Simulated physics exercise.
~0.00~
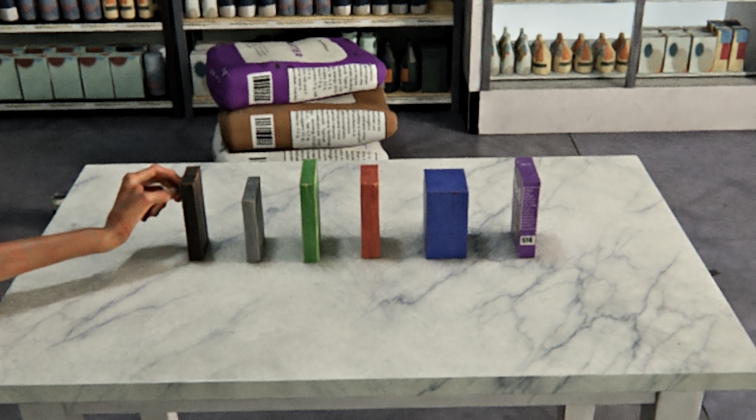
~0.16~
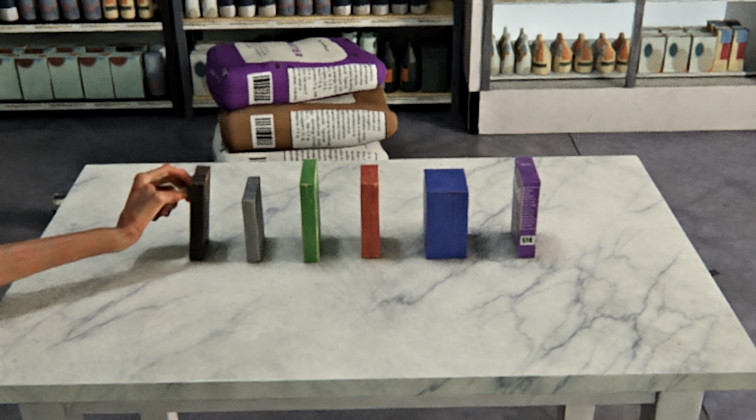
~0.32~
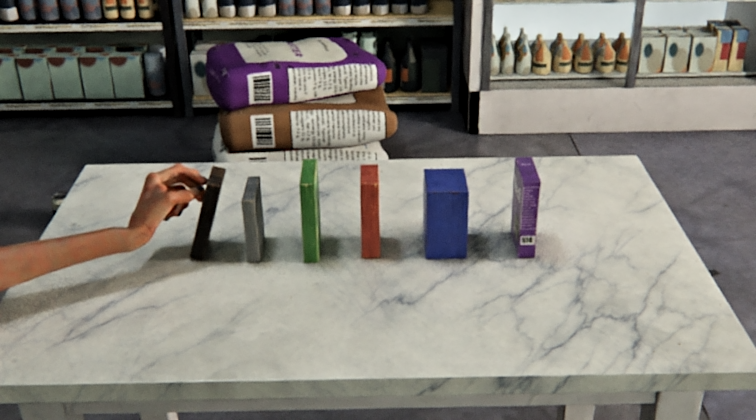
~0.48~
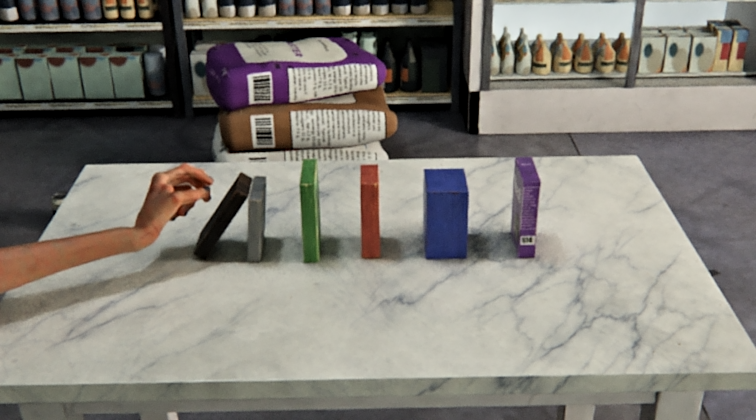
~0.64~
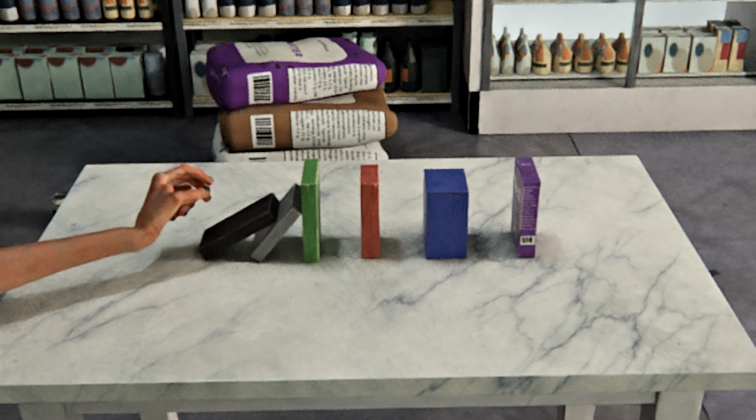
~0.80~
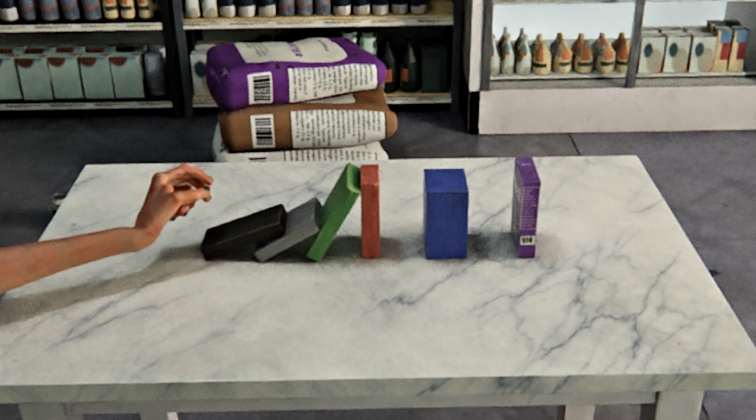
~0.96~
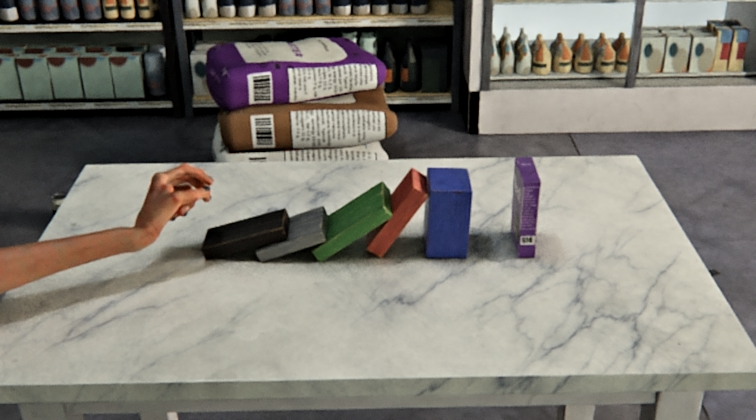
A hand tips a black board, toppling grey and green pieces until red leans on blue.
